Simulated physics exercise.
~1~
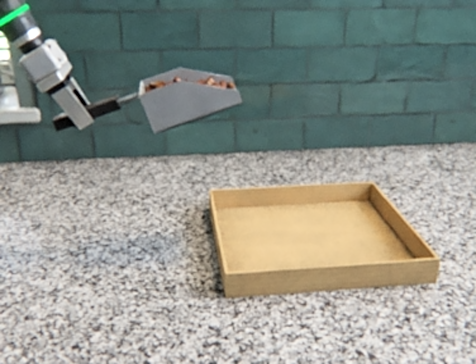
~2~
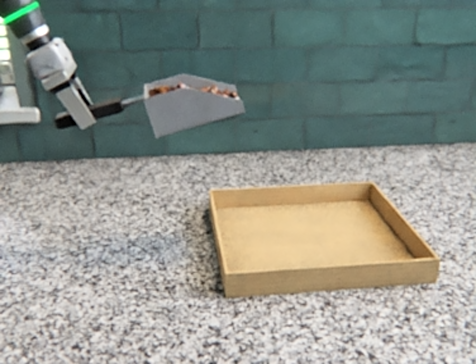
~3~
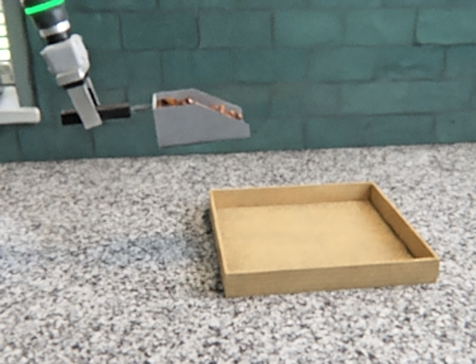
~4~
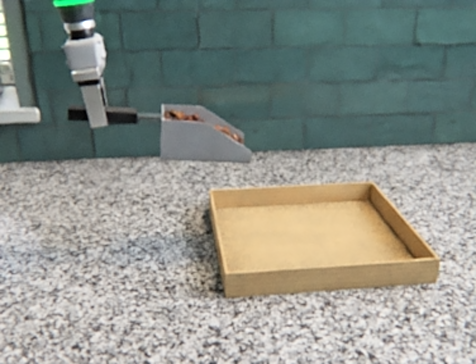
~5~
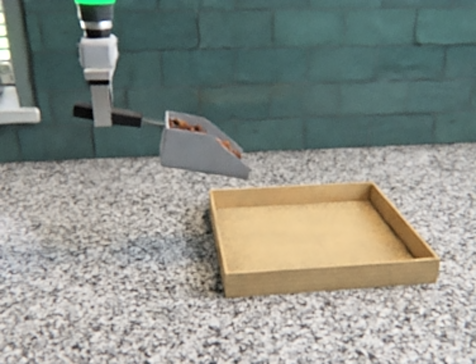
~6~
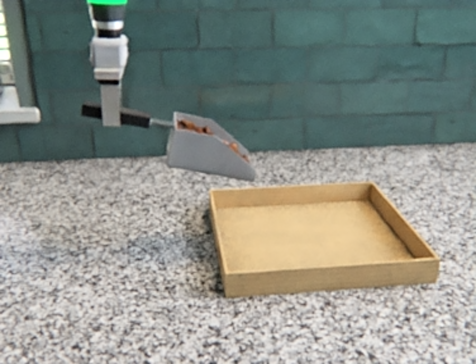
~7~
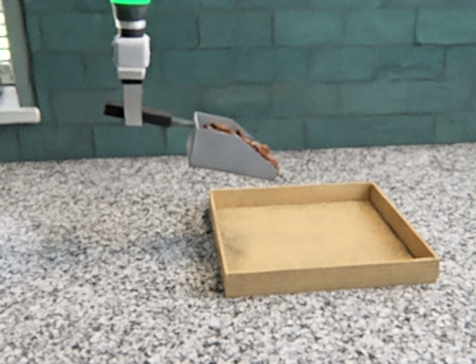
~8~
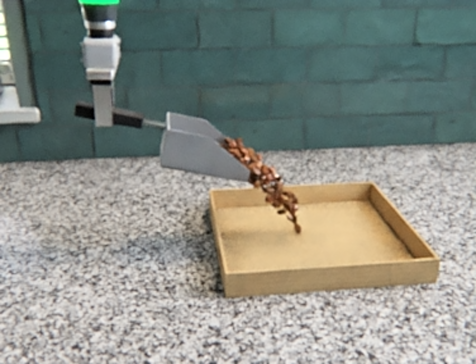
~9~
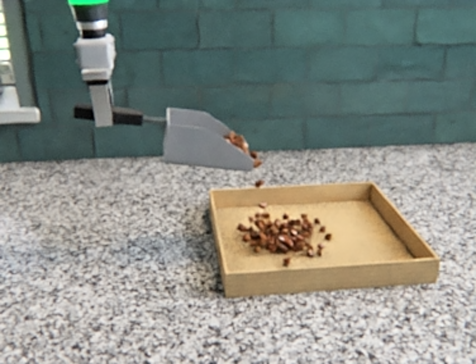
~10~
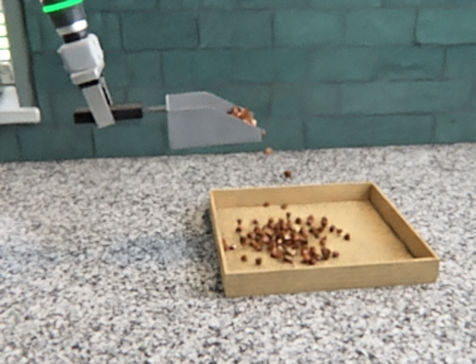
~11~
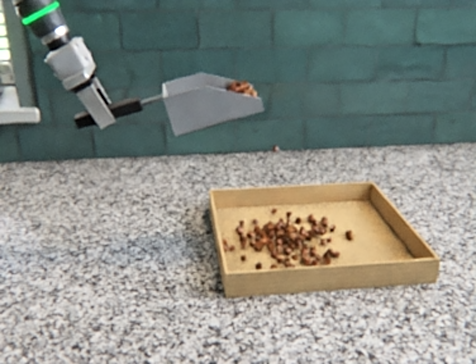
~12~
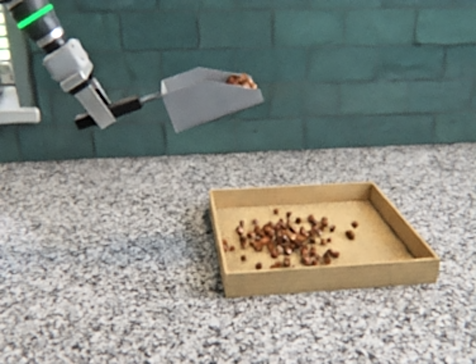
Above a speckled counter, a robot arm lowers a grey scoop, spills some brown pellets into a tray, then lifts away.
